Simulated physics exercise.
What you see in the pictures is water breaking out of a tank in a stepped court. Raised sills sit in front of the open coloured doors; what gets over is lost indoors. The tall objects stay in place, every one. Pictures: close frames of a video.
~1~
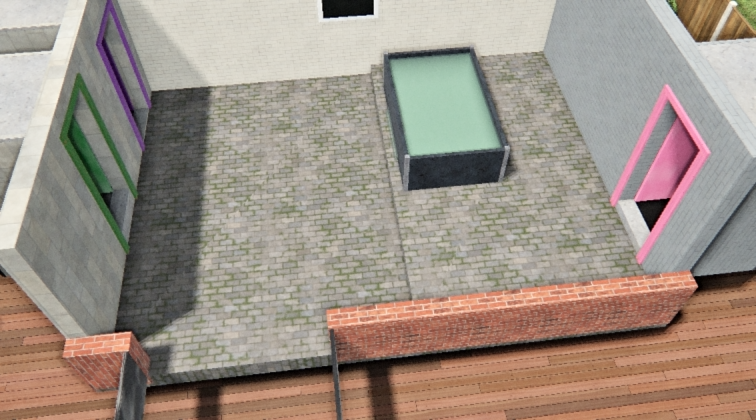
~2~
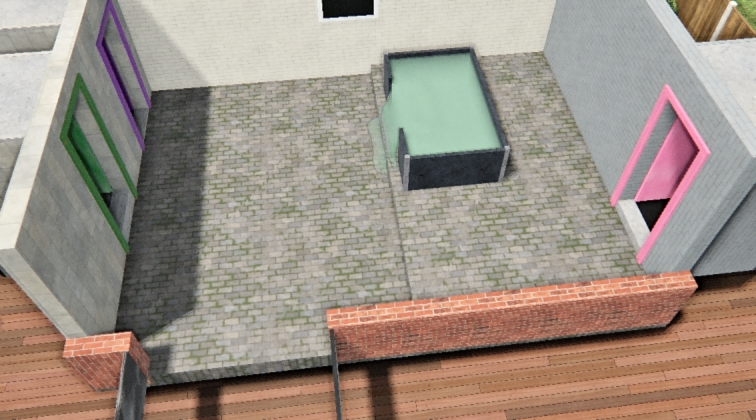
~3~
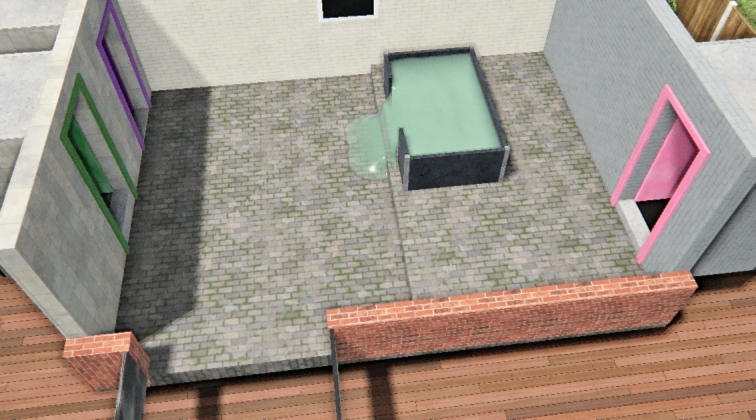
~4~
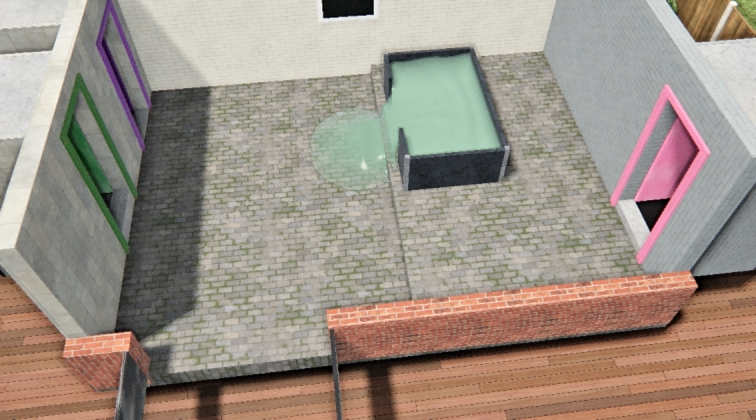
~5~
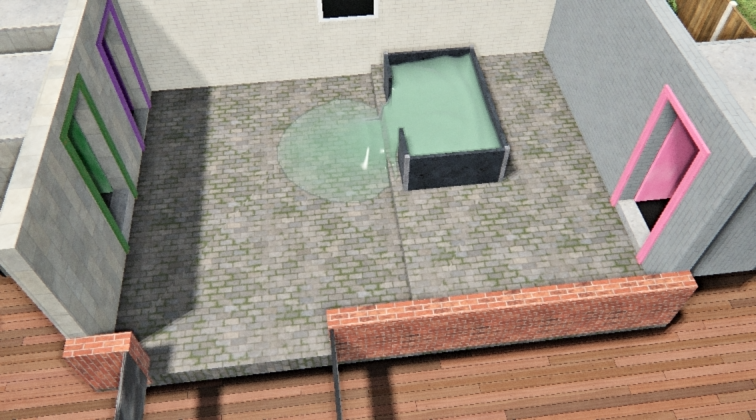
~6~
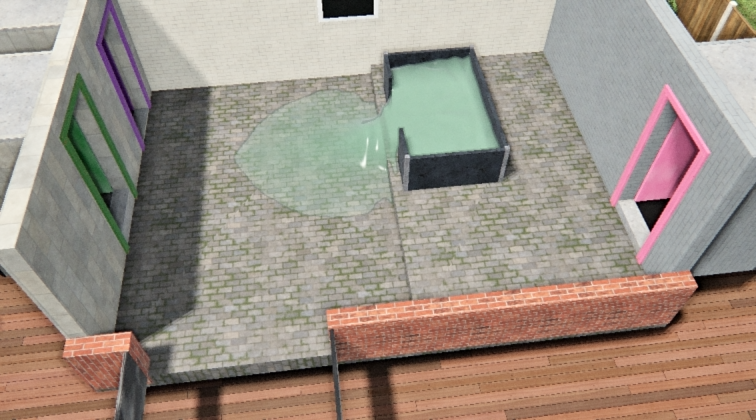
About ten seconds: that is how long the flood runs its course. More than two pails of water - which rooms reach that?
The green door falls short; the pink door falls short; the purple door reaches it.
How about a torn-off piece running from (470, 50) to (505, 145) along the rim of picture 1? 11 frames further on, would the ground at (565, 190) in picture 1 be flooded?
There: Under water.
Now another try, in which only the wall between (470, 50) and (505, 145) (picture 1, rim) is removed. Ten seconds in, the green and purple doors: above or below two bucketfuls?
Then the green one comes in low, and the purple one overshoots.
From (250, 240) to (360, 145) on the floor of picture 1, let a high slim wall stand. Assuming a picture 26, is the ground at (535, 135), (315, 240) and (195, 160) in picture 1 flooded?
First spared, then soaked, then soaked.
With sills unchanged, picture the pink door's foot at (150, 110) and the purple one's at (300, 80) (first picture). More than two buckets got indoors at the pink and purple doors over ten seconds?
The pink one takes more; the purple one takes more.
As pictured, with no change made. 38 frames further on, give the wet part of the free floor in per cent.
I'd say 55 per cent.
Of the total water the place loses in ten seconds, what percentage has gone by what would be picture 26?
Something close to 30 percent by that point.
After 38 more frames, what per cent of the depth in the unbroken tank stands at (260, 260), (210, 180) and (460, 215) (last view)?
At the three places, in the order asked: Around 6, 16 and 0 per cent.
A moment on, water covers 35 % of the floor; the green door not reached, the pink door not reached, the purple door wet at the sill, nothing in.
Next, water covers 45 % of the floor; the green door wet at the sill, nothing in, the pink door not reached, the purple door over two buckets in.
Then, water covers 45 % of the floor; the green door wet at the sill, nothing in, the pink door not reached, the purple door far over two buckets in.
Later, water covers 55 % of the floor; the green door wet at the sill, nothing in, the pink door not reached, the purple door far over two buckets in.
In the end, water covers 60 % of the floor; the green door wet at the sill, nothing in, the pink door not reached, the purple door far over two buckets in.
